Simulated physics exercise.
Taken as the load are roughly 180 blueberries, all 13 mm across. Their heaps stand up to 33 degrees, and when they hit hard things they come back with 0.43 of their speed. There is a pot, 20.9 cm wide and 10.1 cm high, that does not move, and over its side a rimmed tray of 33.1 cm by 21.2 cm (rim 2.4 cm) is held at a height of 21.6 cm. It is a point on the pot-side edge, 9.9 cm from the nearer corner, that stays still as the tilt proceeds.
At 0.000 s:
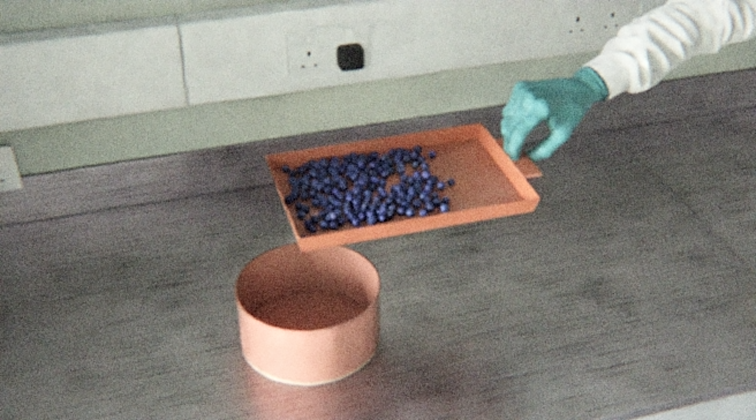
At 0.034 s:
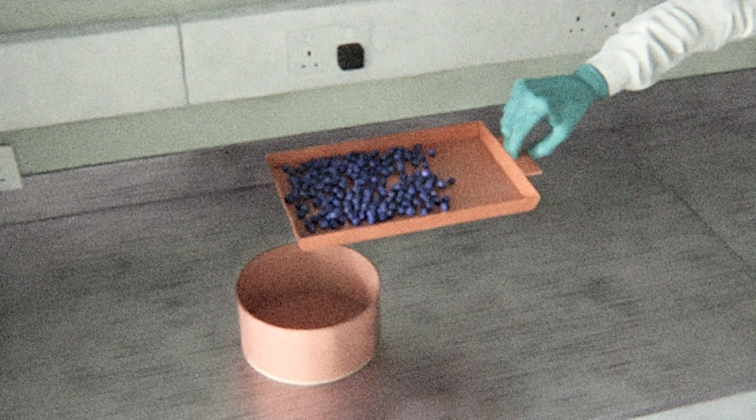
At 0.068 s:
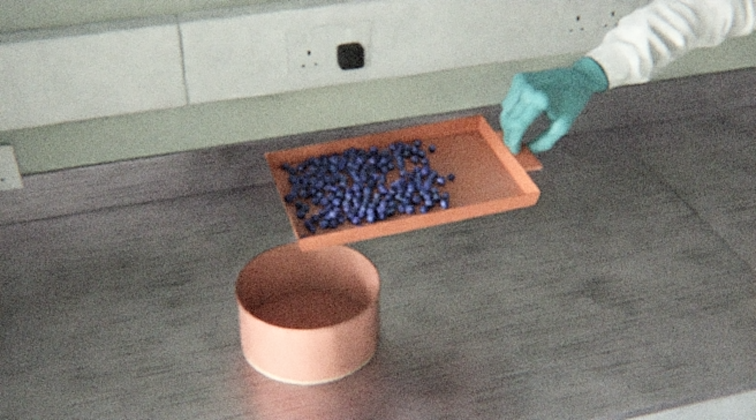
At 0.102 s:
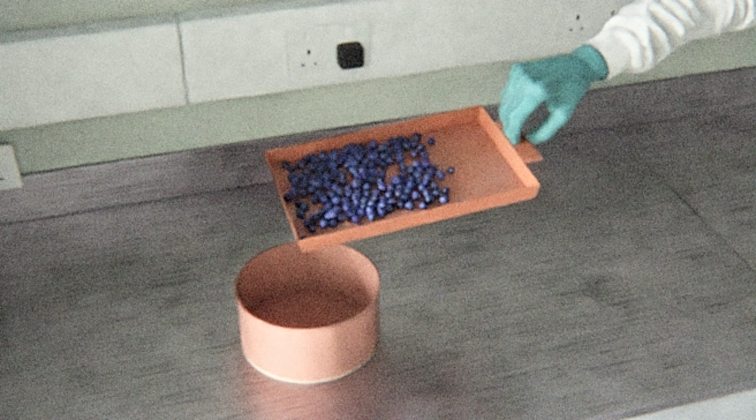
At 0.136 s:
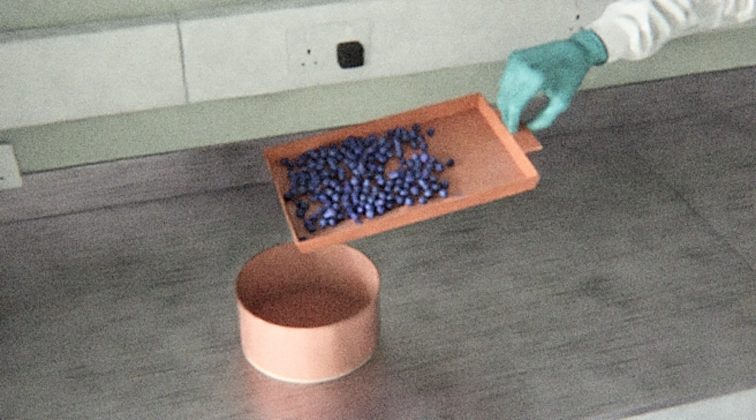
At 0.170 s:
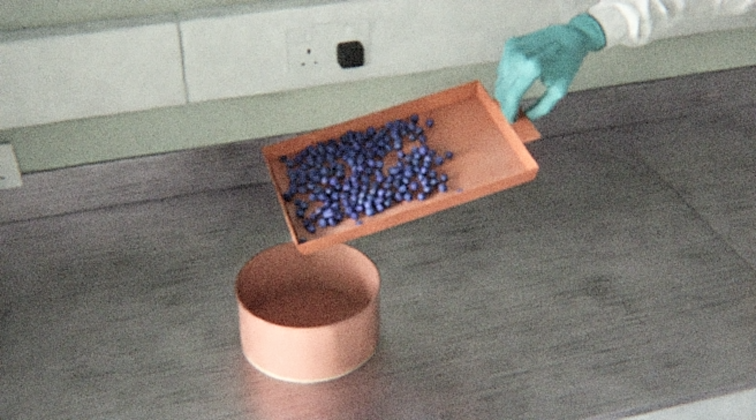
A gloved hand in a white sleeve slowly raised the right end of an orange tray of blueberries, slanting it down to the left above a round pot while the berries barely shifted.
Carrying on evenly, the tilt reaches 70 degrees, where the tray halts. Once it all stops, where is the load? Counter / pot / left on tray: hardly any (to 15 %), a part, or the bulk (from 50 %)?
Counter = hardly any, pot = hardly any, left on the tray = the bulk.
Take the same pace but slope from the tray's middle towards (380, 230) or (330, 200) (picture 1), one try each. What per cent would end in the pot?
About 10 per cent on the first try and 5 per cent on the second.
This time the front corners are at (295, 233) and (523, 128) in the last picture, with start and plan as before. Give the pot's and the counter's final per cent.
You'd end with pot at 10 and counter at 35.
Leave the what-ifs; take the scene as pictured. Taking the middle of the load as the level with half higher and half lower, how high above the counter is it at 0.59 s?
Median height: Approx. 28 cm.
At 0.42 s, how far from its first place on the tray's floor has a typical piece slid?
Displacement on the tray: About 3 cm.
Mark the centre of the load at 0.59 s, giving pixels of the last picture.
Load centre est.: (318, 184) px.
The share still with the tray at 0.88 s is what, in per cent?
Something like 95 percent, roughly.
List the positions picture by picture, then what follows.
Tray tilt 0 degrees, front corners at (302, 236) and (535, 196); middle of the pieces at (364, 183); pot at (308, 284), in the first frame.
Tray tilt 1 degrees, front corners at (302, 236) and (535, 194); middle of the pieces at (364, 182), in the second frame.
Tray tilt 2 degrees, front corners at (302, 237) and (535, 190); middle of the pieces at (364, 179), in the third frame.
Tray tilt 5 degrees, front corners at (301, 238) and (535, 183), lowest corner left front; middle of the pieces at (363, 176), in the fourth frame.
Tray tilt 9 degrees, front corners at (300, 240) and (534, 174), lowest corner left front; middle of the pieces at (362, 171), in the fifth frame.
Tray tilt 13 degrees, front corners at (300, 242) and (533, 166), lowest corner left front; middle of the pieces at (361, 167); pot at (308, 281). Its pace works out near 115 degrees a second, in the sixth frame.
Then, at 0.42 s, tilt 41 degrees; the tray holds 100 %, the pot 0 %.
After 0.59 s, tilt 61 degrees; the tray holds 100 %, the pot 0 %.
After 0.88 s, tilt 70 degrees; the tray holds 95 %, the pot 0 %.
At rest (1.8 s), counter 5 %, pot 10 %, tray 90 %.
